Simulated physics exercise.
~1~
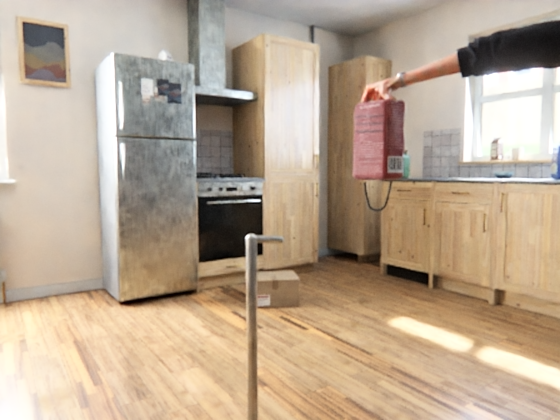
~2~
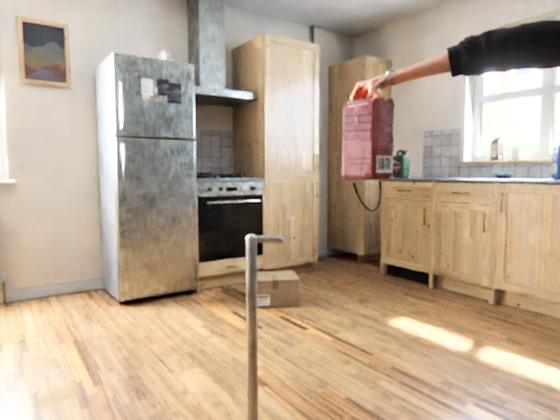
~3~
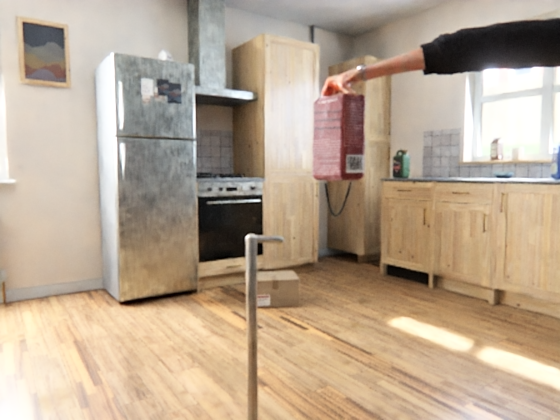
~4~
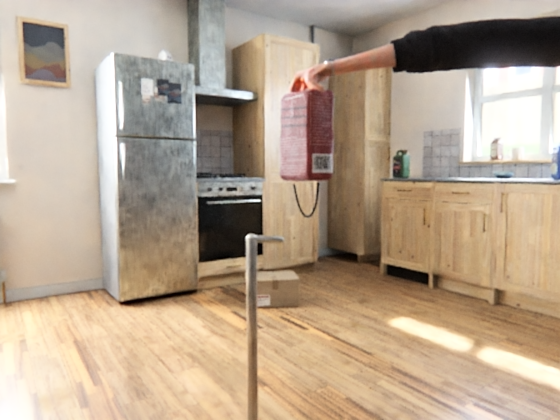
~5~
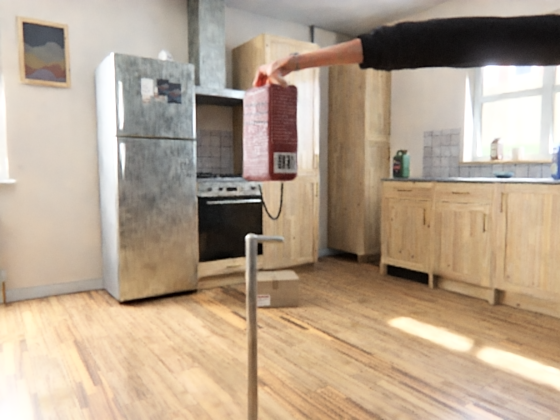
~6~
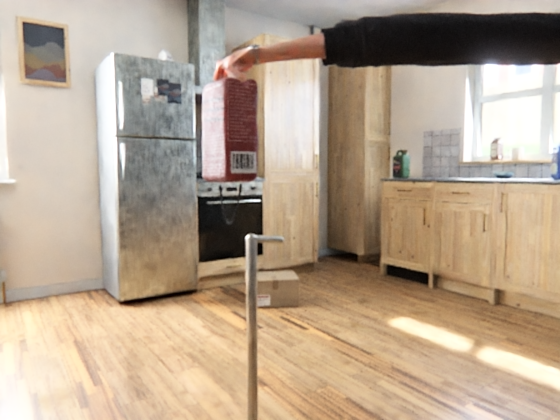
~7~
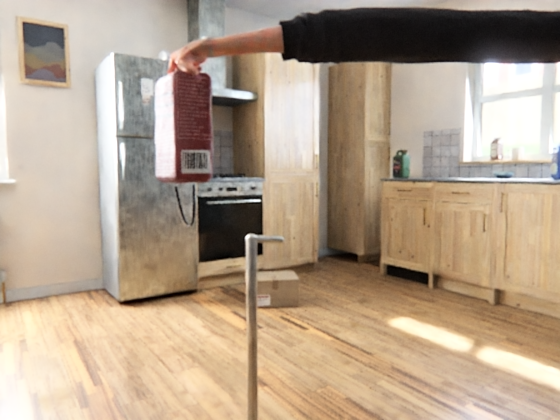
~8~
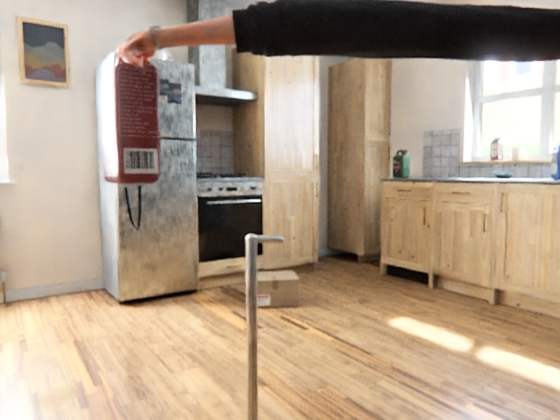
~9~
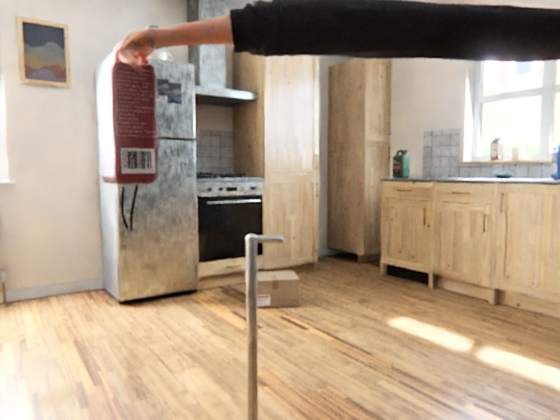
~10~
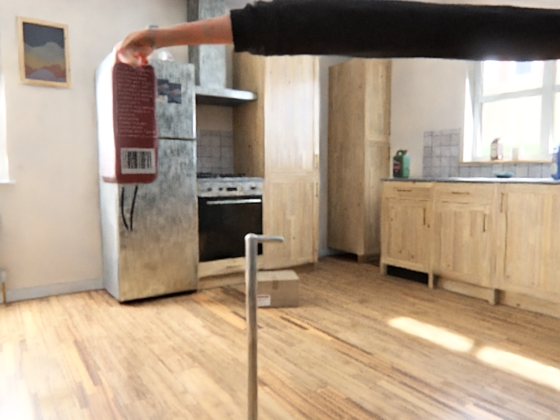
An arm carries a red sack with a dangling loop left past a post, then holds still.
